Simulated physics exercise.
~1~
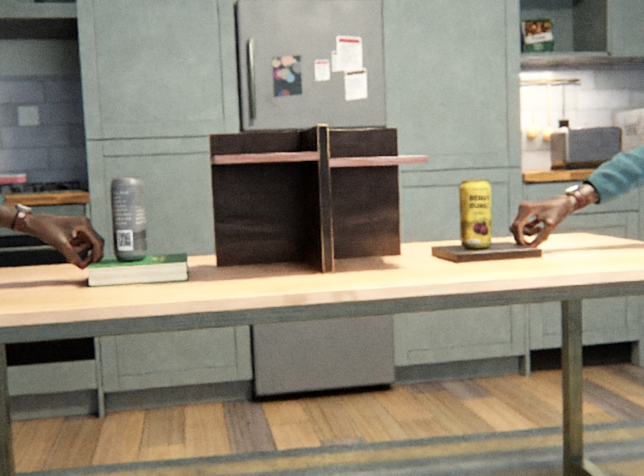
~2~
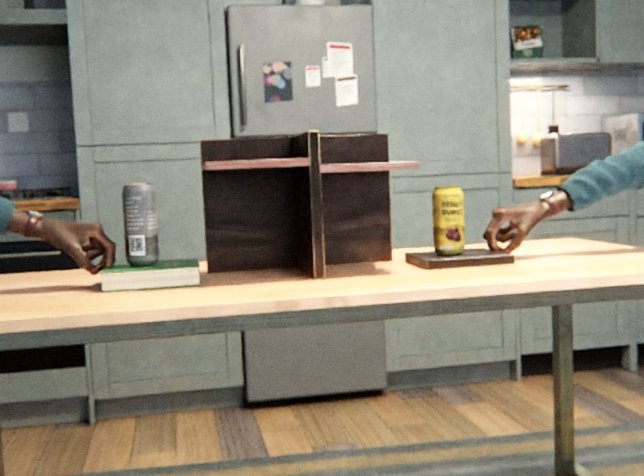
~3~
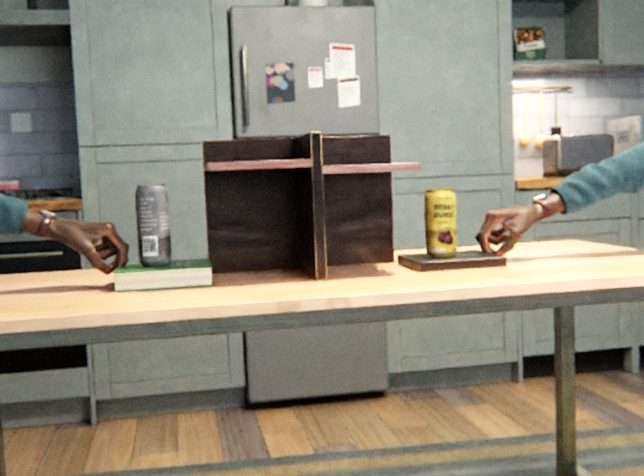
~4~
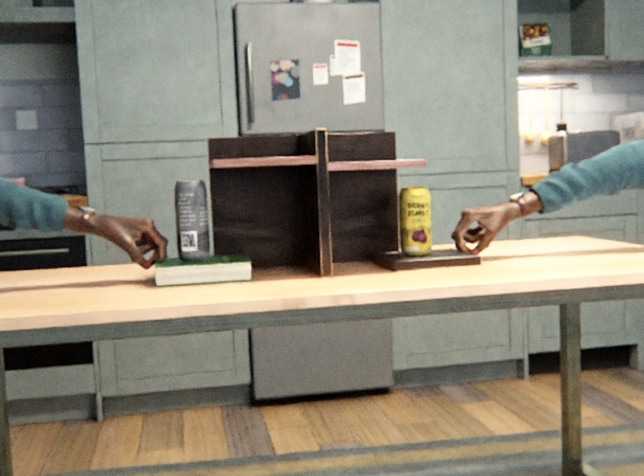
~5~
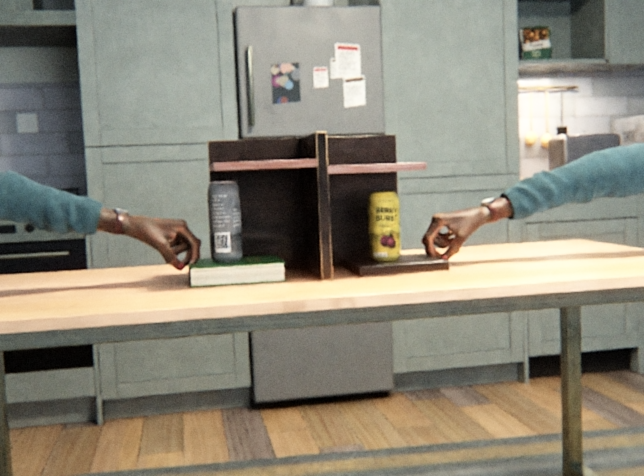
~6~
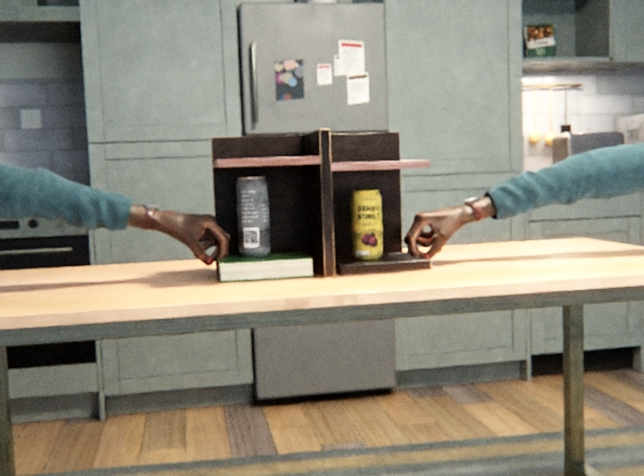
At first, a grey can stands on a green book at the left of a wooden table, and a yellow can stands on a thin dark tray at the right, with a black stand topped by a narrow reddish shelf between them. A hand at each side slides the book rightward and the tray leftward, the cans riding upright. The hands keep pushing inward, bringing both cans up to the stand's open sides. Finally, both cans sit beneath the shelf, still upright on either side of the central divider, with the hands still at the carriers.
